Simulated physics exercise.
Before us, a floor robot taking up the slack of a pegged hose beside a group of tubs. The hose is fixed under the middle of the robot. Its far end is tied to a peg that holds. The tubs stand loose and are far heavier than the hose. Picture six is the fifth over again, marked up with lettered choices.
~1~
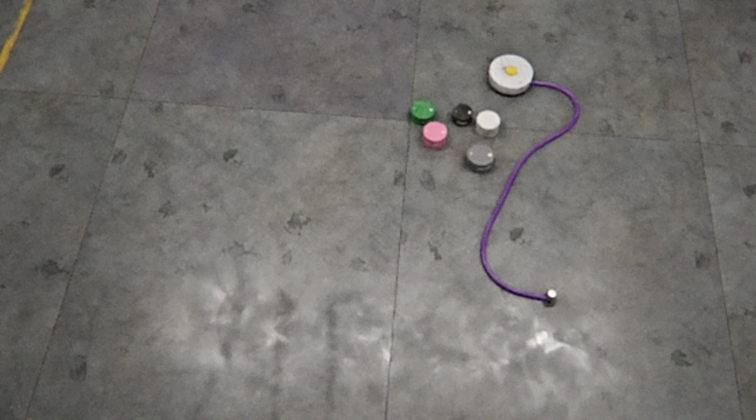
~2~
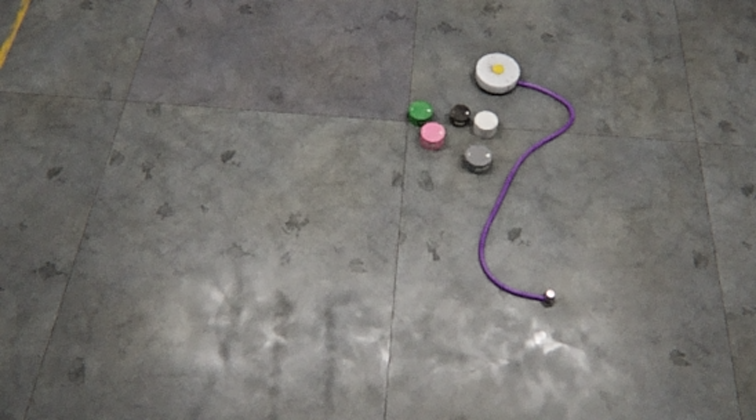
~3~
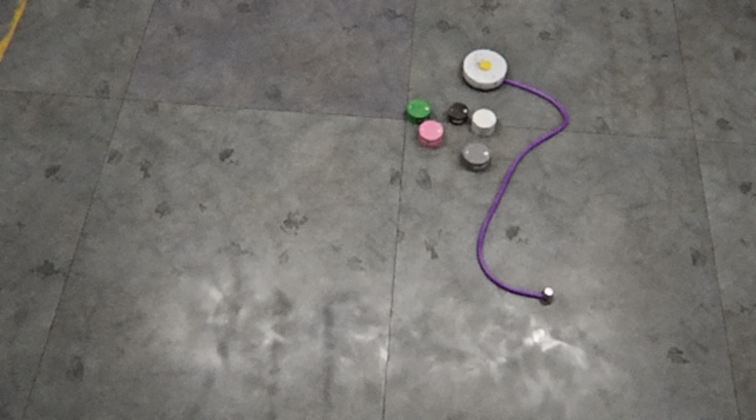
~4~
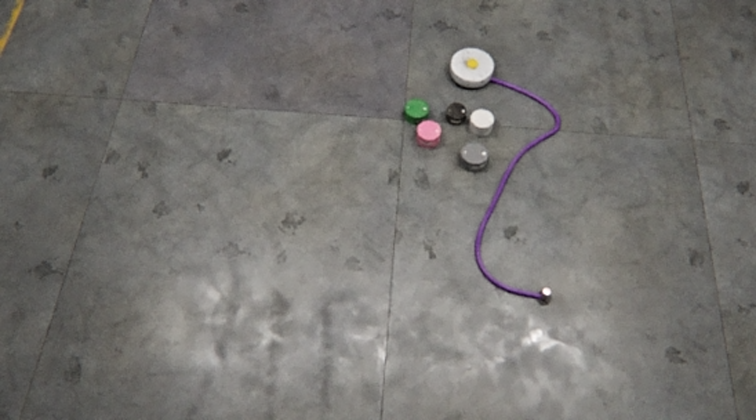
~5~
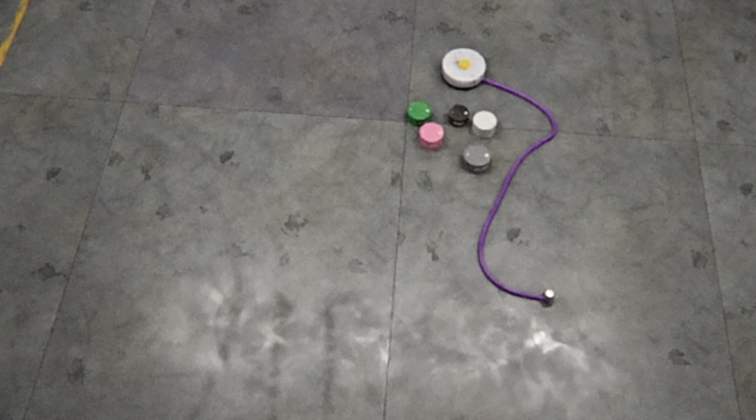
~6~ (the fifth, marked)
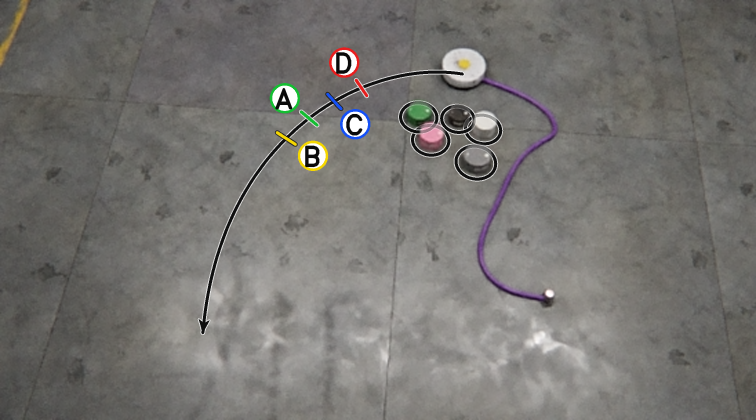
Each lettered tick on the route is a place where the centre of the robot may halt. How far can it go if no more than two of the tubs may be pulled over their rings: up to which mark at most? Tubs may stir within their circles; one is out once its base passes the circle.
It should halt at A.
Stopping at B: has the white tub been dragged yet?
Yes.
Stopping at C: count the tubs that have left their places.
The count is none.
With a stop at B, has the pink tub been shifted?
By then, yes.
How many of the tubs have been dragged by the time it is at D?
The count is none.
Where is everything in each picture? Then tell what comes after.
In the first frame, green tub (423, 113); robot (510, 76); peg (551, 297).
In the second frame, robot (497, 74); grey tub (478, 159).
In the third frame, robot (484, 70); black tub (458, 114).
In the fourth frame, robot (472, 69); peg (545, 295).
In the fifth frame, robot (463, 69); grey tub (477, 159); white tub (484, 125); black tub (458, 116).
On the marked copy, A at (309, 118); B at (286, 138); C at (334, 101); D at (361, 88); the route from (463, 74) via (284, 141) to (203, 333).
With A. Early on, robot (404, 70).
Further on, robot (350, 88).
At the end, robot (308, 114); white tub (468, 134); black tub (450, 124); two over the rings.
As for the rest, B has four over the rings; C is within the limit but short; D is within the limit but short.
